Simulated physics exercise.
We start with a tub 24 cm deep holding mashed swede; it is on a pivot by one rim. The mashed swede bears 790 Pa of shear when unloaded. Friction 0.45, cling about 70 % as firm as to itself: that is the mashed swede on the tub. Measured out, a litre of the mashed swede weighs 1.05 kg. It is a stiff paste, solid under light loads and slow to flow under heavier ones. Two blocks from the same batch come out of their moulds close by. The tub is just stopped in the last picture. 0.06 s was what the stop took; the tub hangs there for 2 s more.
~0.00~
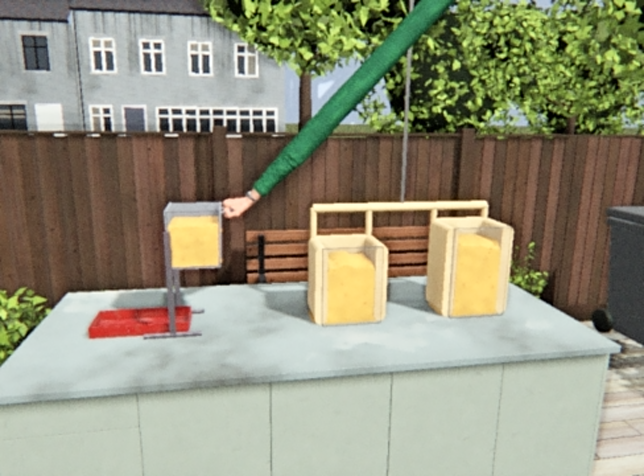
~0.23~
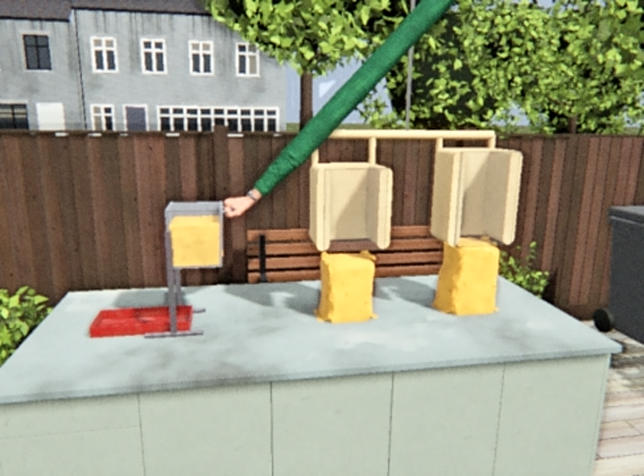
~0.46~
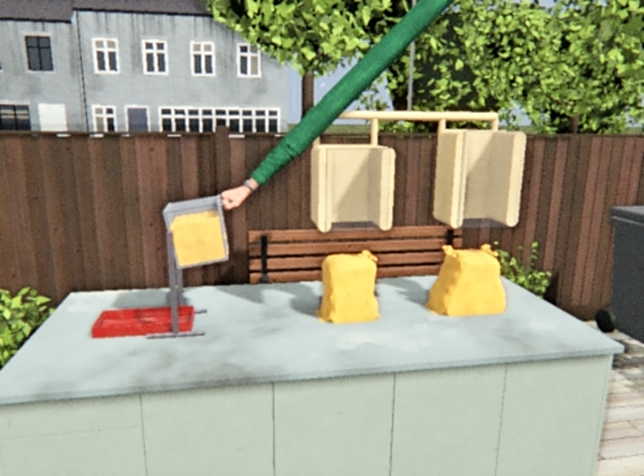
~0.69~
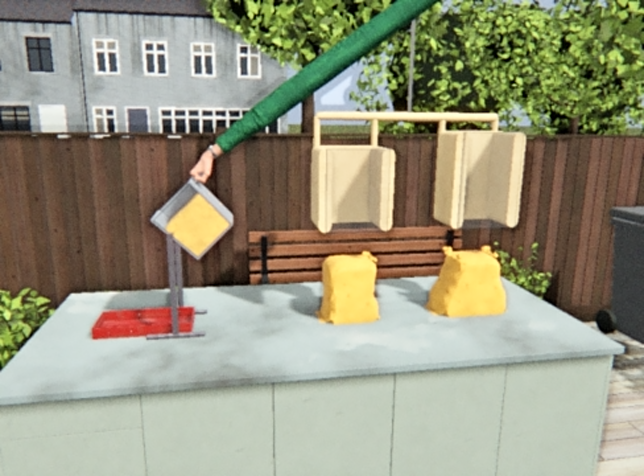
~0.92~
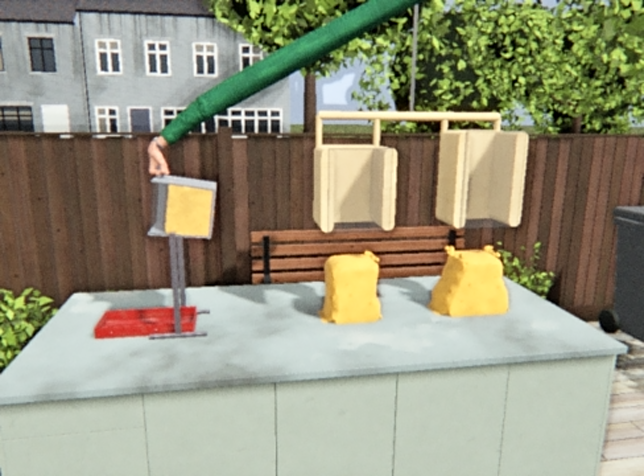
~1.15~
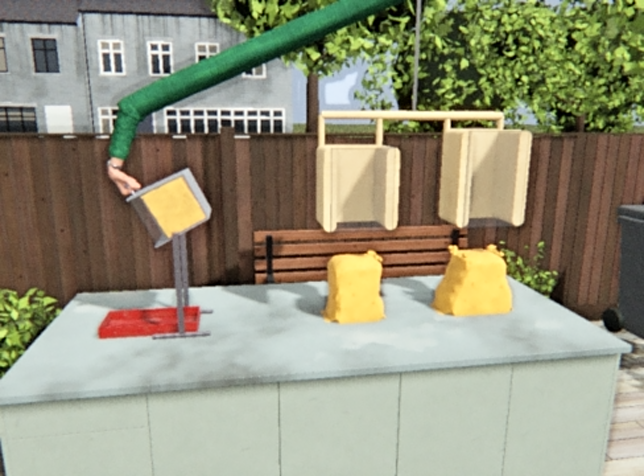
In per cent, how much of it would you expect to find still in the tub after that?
I would expect close to 0 per cent.
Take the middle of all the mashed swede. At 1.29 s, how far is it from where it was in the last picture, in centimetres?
I'd put the distance at about 5 centimetres.
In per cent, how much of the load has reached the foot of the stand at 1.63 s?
0 %.
By 1.29 s, the tub is at 116 degrees and holds 100 %.
By 1.46 s, the tub is at 116 degrees and holds 58 %.
By 1.63 s, the tub is at 116 degrees and holds 0 %.
By 1.80 s, the tub is at 116 degrees and holds 0 %.
By 3.15 s, at the end, the tub is at 116 degrees and holds 0 %.
